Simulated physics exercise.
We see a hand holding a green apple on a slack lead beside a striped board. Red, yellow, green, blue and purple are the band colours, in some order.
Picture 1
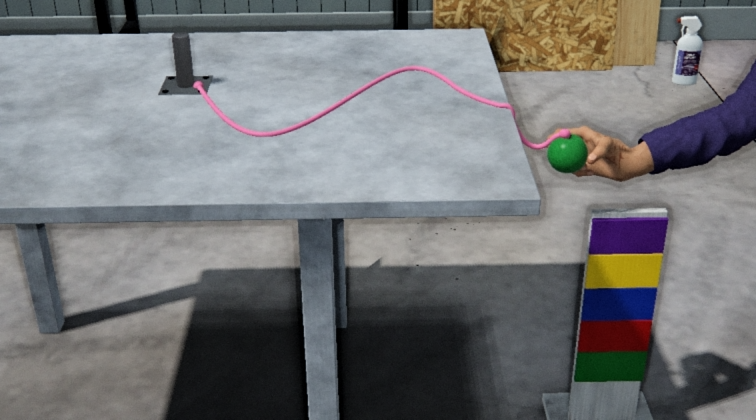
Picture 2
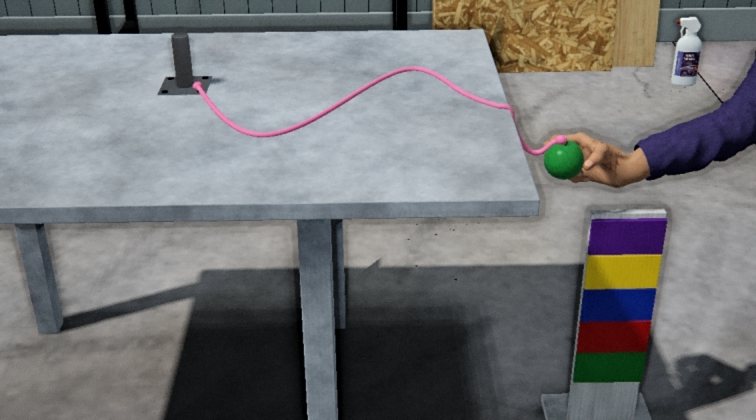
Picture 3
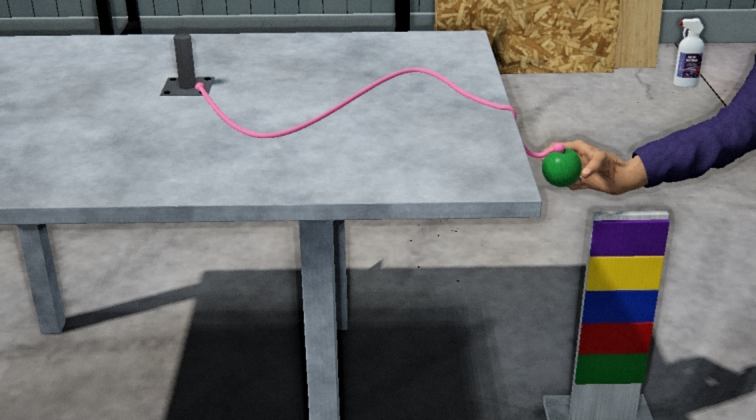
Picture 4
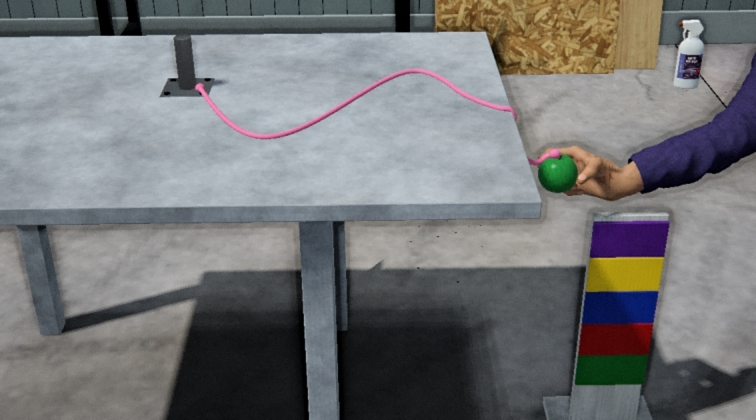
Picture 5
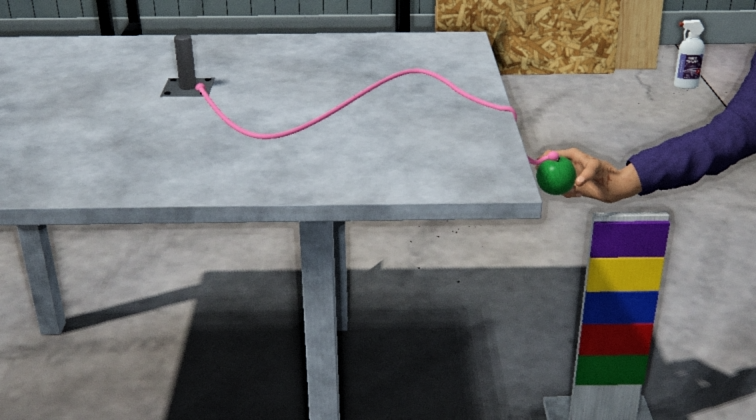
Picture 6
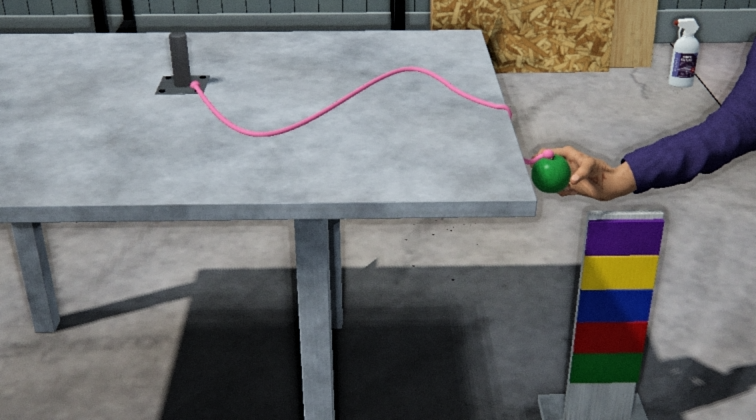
A hand in a purple sleeve eased a green ball on a slack pink cord slightly down and left toward the grey table's edge, beside an upright board striped with colours including blue and purple.
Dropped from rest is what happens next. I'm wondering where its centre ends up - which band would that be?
That would be the green band.
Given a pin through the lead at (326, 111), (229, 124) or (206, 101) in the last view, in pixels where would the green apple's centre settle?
It ends up near (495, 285) the first time, (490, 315) the second and (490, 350) the third.
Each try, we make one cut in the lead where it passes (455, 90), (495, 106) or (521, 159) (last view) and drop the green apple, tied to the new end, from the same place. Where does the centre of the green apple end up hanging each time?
(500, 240), (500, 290), (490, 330).
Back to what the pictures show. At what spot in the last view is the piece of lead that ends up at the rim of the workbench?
It's near (379, 79) in the last picture.
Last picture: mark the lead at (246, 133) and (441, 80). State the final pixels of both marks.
Result - first point (322, 96), second point (504, 203).
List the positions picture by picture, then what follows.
The first picture shows green apple (568, 154); purple (629, 238); yellow (624, 272); blue (620, 305); red (615, 337); green (611, 368).
The second picture shows green apple (564, 160); lead through (211, 104) (276, 134) (351, 97) (415, 69) (482, 101).
The third picture shows green apple (562, 168).
The fourth picture shows green apple (558, 174); lead through (213, 106) (279, 136) (353, 99) (418, 71) (484, 104).
The fifth picture shows green apple (556, 176).
The sixth picture shows green apple (551, 174); lead through (208, 103) (274, 134) (349, 97) (413, 69) (480, 102).
A little later, apple near (494, 355); level with green.
Next, apple near (489, 365); level with green.
When it is over, apple near (491, 364); level with green. Its middle rests at the green band.
